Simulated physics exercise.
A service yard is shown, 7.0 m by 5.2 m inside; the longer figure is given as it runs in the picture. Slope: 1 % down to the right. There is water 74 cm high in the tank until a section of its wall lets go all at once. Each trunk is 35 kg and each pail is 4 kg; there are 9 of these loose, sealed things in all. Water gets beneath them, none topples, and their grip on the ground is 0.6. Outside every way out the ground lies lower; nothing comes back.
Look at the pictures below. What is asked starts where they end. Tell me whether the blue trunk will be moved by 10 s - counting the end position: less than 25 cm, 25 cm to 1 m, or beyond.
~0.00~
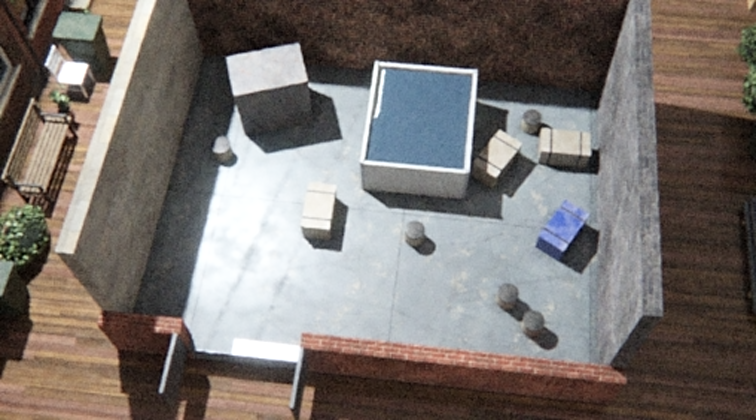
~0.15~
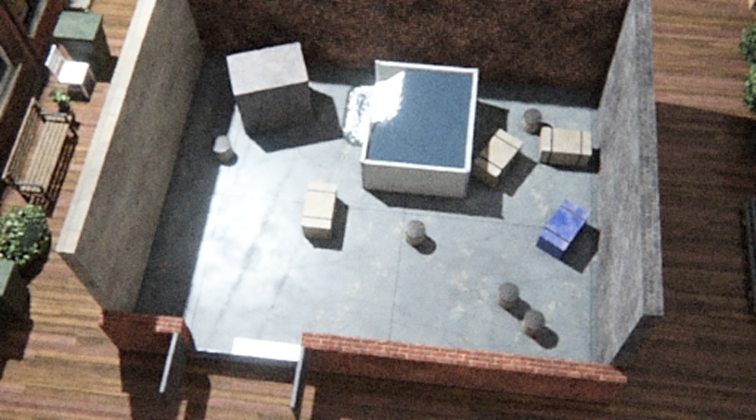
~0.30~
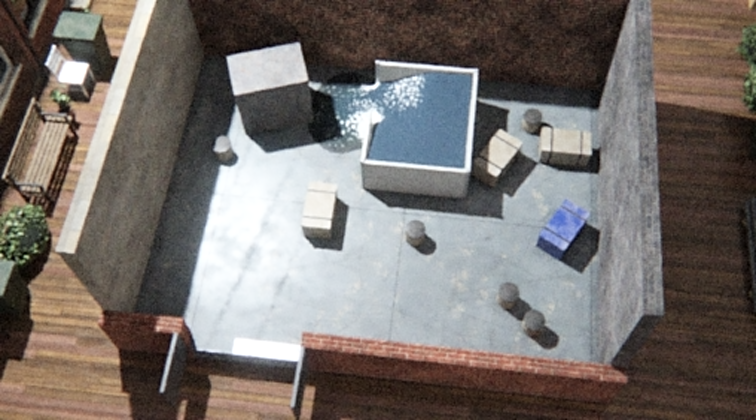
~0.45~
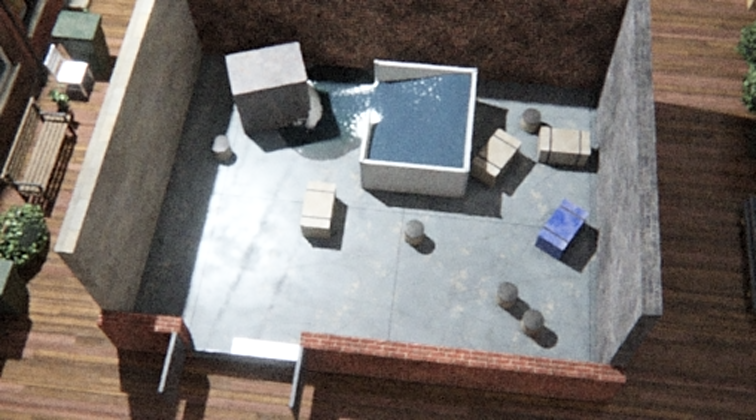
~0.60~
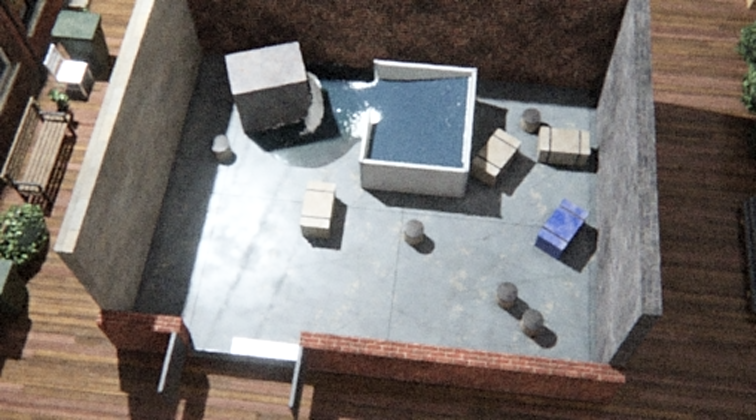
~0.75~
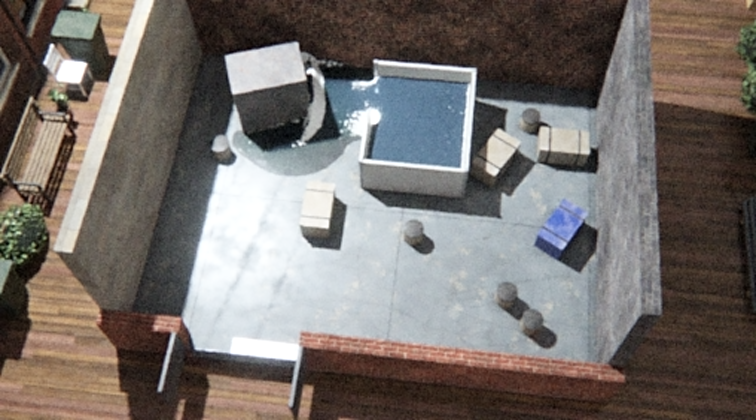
By the end, the blue trunk keeps its spot.
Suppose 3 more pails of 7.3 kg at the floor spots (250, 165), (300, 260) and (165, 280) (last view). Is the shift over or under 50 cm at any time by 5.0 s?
One by one: Beyond the mark, below the mark, beyond the mark.
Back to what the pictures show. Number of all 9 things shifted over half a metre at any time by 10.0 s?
I make it 3.
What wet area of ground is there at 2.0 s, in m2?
Somewhere about 15 m2, give or take.
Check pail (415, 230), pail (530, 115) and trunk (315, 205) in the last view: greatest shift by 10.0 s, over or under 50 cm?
First one stayed inside, second one went too far, third one stayed inside.
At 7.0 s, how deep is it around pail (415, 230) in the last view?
I'd say some 1 cm.
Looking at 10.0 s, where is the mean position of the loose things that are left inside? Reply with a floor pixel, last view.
The centre sits near (487, 217).
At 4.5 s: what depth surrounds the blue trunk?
I'd put it at about 0 cm.
After 2.0 s the blue trunk is near (563, 224), 0.0 m from its start, aground; 0 of 9 are out; 1 afloat.
After 4.5 s the blue trunk is near (563, 224), 0.0 m from its start, aground; 1 of 9 are out; 0 afloat.
After 7.0 s the blue trunk is near (563, 224), 0.0 m from its start, aground; 1 of 9 are out; 0 afloat.
After 10.0 s the blue trunk is near (563, 224), 0.0 m from its start, aground; 1 of 9 are out; 2 afloat.
